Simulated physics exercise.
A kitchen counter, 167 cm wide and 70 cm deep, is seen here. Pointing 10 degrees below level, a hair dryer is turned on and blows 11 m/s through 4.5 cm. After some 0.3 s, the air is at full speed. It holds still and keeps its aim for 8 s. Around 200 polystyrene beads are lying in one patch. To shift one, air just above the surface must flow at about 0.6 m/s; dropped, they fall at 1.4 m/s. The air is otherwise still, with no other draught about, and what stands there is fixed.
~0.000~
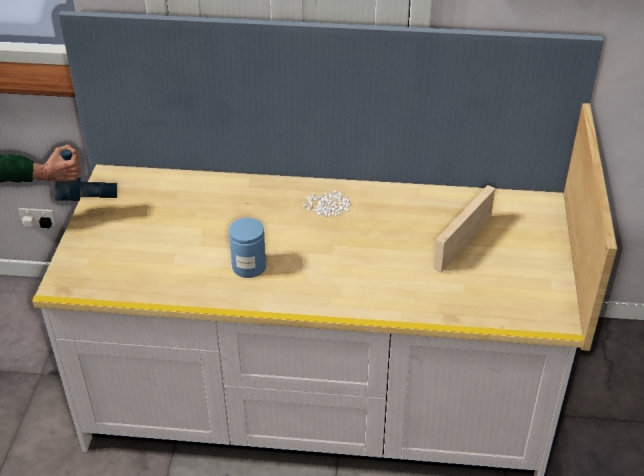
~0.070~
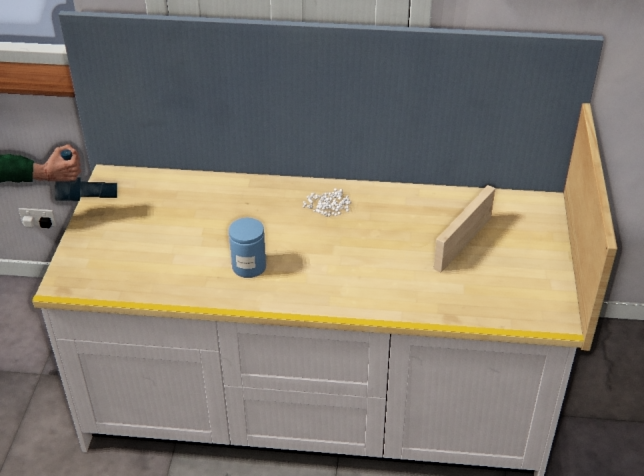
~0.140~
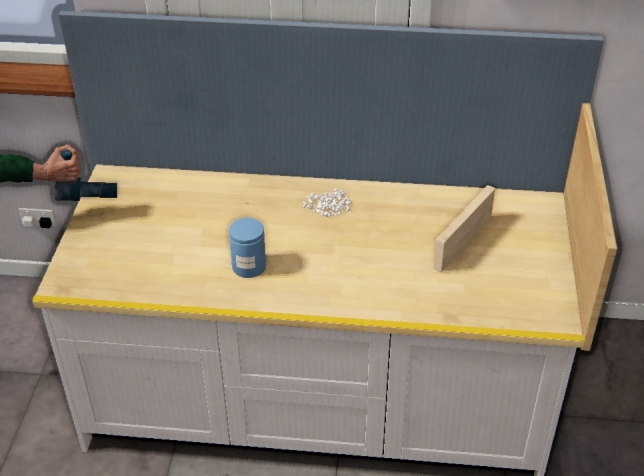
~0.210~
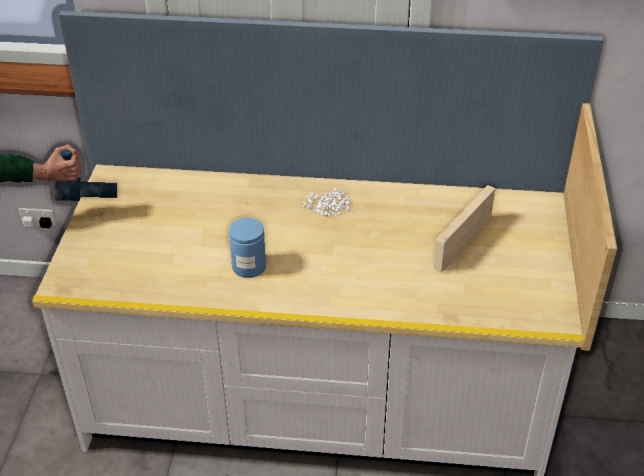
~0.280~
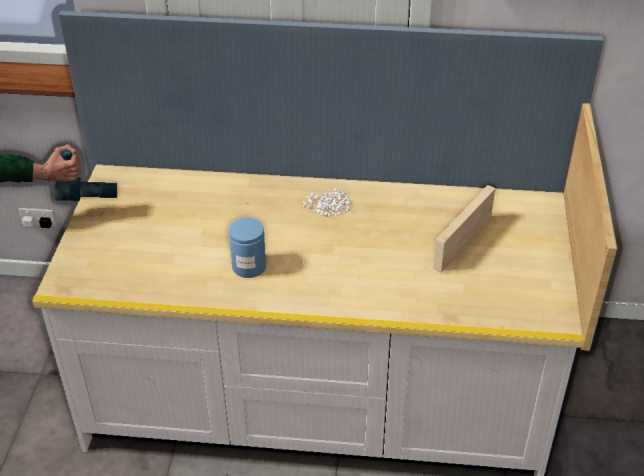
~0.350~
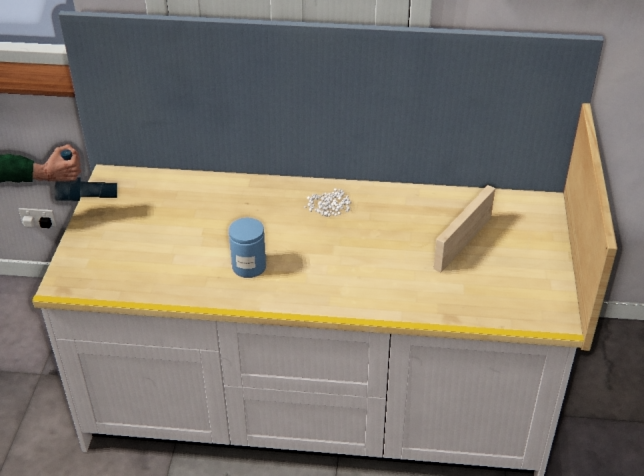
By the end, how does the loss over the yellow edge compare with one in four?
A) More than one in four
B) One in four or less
(A) More than one in four.
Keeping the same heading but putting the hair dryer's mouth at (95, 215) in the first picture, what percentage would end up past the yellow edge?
That gives roughly 80 % in the end.
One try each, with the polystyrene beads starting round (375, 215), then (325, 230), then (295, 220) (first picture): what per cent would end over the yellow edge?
First try near 70 %, second near 30 %, third near 30 %.
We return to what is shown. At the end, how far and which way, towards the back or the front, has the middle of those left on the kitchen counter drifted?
Toward the near side, roughly 15 cm.
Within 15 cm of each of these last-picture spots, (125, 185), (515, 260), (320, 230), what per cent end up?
0 %, 3 %, 0 %.
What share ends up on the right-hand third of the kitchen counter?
It comes out near 40 in a hundred.
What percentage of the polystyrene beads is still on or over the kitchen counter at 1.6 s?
Near 90 per cent, more or less.
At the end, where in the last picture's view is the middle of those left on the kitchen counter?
The middle is around pixel (459, 240).
After 1.6 s the count stands so, 12 % are over the yellow edge; the middle of those still in play is near (459, 234).
After 2.6 s the count stands so, 32 % are over the yellow edge; the middle of those still in play is near (459, 239).
After 4.4 s the count stands so, 51 % are over the yellow edge; the middle of those still in play is near (459, 239).
After 8.0 s, at the end, 57 % are over the yellow edge; the middle of those still in play is near (459, 240).
